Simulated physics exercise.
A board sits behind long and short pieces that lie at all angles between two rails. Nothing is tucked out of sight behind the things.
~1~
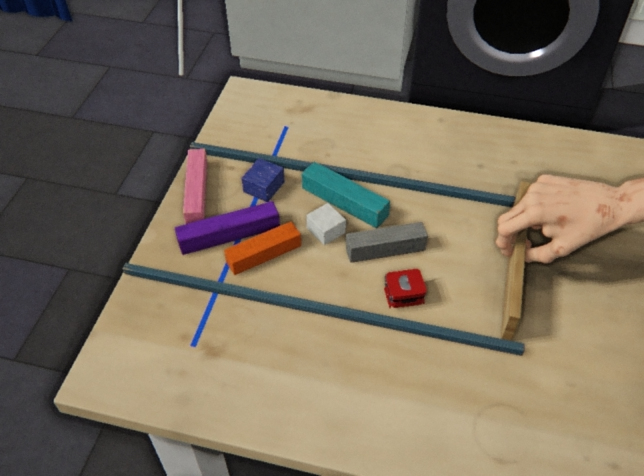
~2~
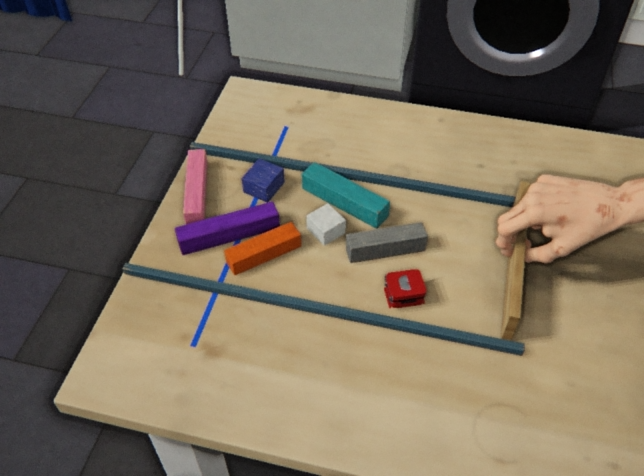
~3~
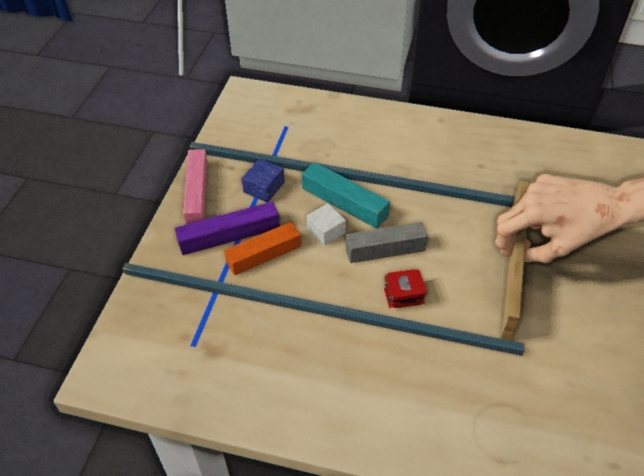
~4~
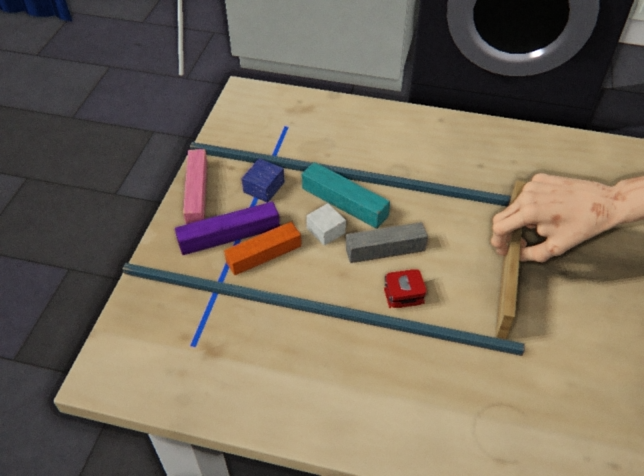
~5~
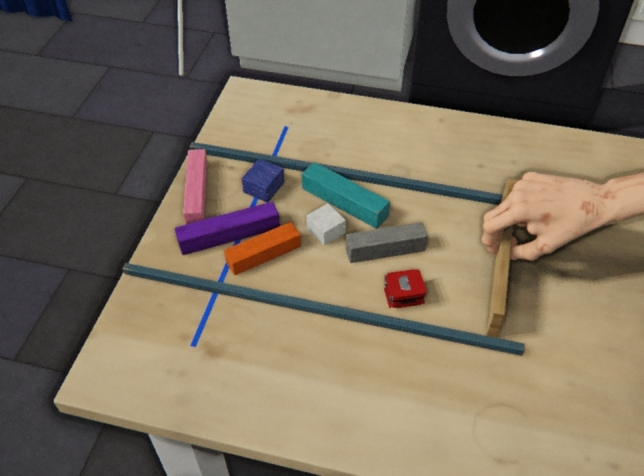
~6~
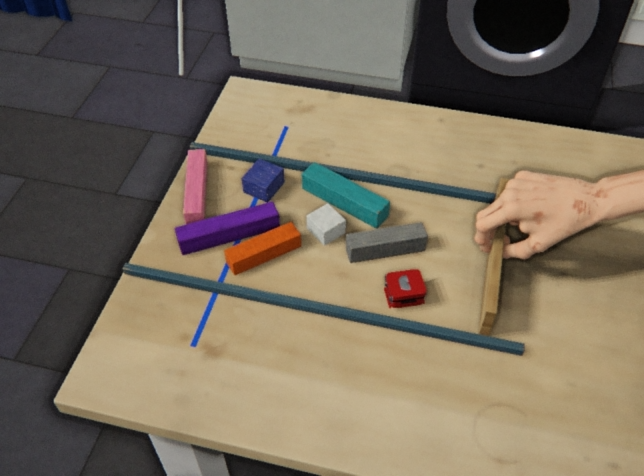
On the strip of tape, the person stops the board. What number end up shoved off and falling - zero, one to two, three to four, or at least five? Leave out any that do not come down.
Band: One to two.
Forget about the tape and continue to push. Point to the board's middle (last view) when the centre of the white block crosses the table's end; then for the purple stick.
Near (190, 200) in the first case, near (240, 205) in the other.
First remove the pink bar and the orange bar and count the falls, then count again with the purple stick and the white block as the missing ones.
First 0, then 0.
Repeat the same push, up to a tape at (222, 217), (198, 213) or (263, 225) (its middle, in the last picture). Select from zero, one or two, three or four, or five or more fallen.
Counts for the three tries are three or four, 3 or 4 and none at all.
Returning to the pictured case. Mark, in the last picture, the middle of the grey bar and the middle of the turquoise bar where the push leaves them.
Final positions - grey bar around (210, 223), turquoise bar around (218, 170).
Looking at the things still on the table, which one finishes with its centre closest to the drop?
The purple stick is the one you want.
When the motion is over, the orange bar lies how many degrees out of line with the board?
I'd say it's about 35° out of line.
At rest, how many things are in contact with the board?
3 of them.
Soon after, none off yet; pink bar at rest near (196, 186); purple stick at rest near (228, 228); blue block at rest near (263, 180).
At rest, the number that fall off is one or two; fallen, pink bar.
